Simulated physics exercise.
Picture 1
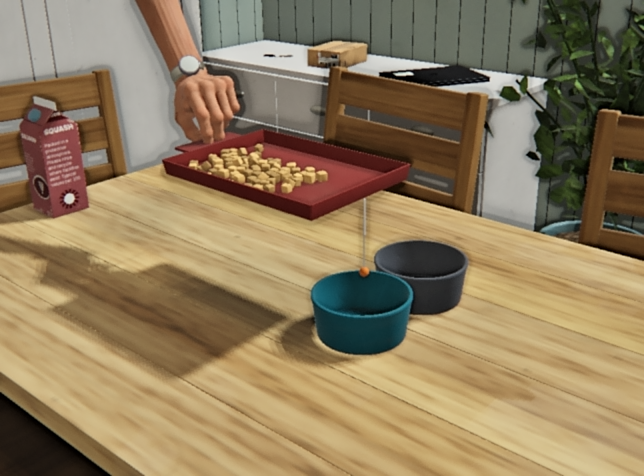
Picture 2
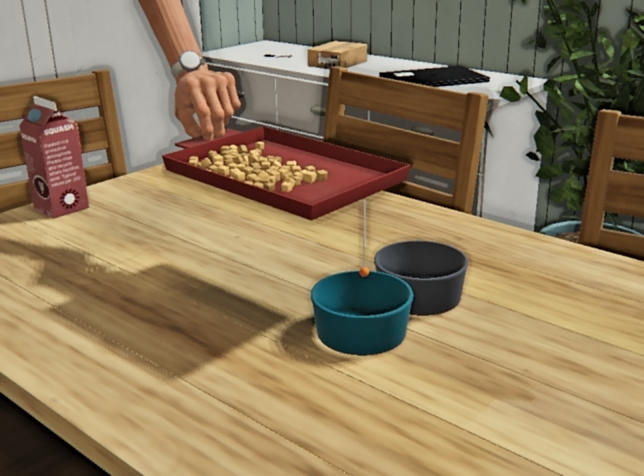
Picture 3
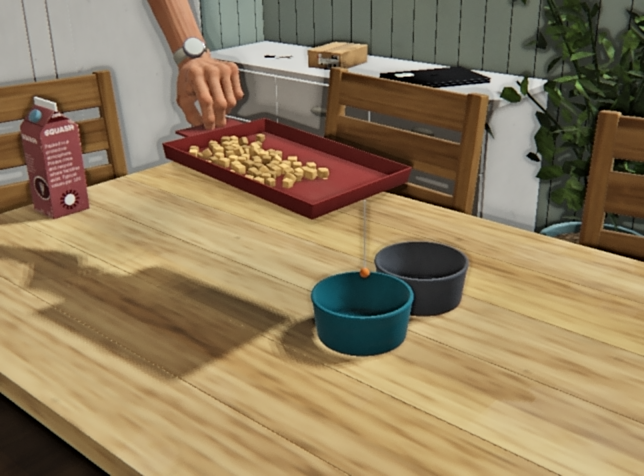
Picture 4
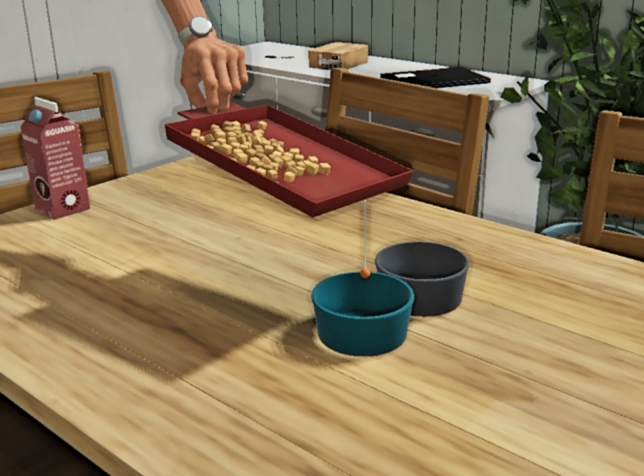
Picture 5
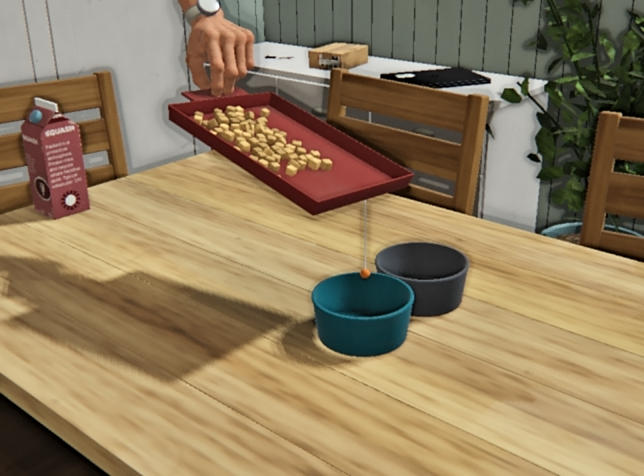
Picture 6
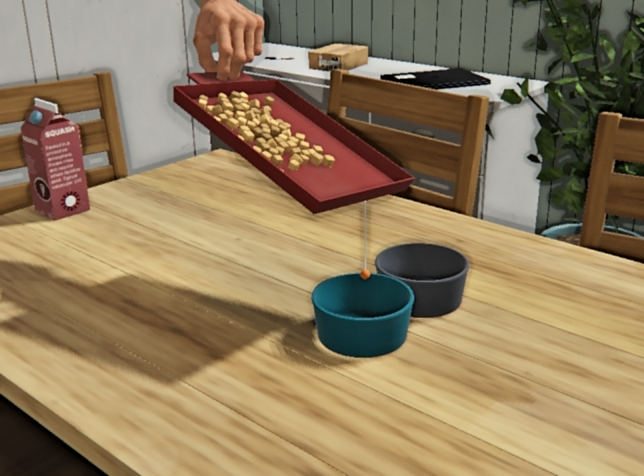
A hand with a wristwatch raising one end of a red tray of small cubes, tilting it above teal and grey bowls.
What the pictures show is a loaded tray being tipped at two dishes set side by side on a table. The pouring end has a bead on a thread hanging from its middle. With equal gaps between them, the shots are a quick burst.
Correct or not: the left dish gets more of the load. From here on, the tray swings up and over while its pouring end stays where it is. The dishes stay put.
Not correct; the right dish gets more.
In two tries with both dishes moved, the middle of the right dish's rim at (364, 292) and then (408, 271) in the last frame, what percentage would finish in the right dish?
Close to 20 in a hundred, then close to 60 in a hundred.
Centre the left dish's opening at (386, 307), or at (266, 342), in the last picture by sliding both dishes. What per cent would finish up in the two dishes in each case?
90 % for the first, 0 % for the second.
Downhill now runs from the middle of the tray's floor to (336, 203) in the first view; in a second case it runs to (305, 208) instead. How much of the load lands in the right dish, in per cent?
Respectively close to 0 and 0 in a hundred.
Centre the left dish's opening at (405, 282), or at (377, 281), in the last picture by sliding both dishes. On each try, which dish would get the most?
Case one: The dish at left. Case two: The dish at left.
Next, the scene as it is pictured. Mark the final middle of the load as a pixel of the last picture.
Resting centre, last picture - approx. (423, 299).
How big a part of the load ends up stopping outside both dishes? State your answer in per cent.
Close to 30 in a hundred.
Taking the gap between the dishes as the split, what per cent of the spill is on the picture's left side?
Near 0 per cent.
Soon after the last picture, tray tipped steeply; nearly all on the tray; a small part in the air.
A little later, tray tipped past a quarter turn; about half on the tray; a small part in the left dish; about a third in the right dish; about a quarter outside both.
Later still, tray tipped past a quarter turn; about a quarter in the left dish; about half in the right dish; about a quarter outside both.
At rest, tray tipped past a quarter turn; about a quarter in the left dish; about half in the right dish; about a quarter outside both.
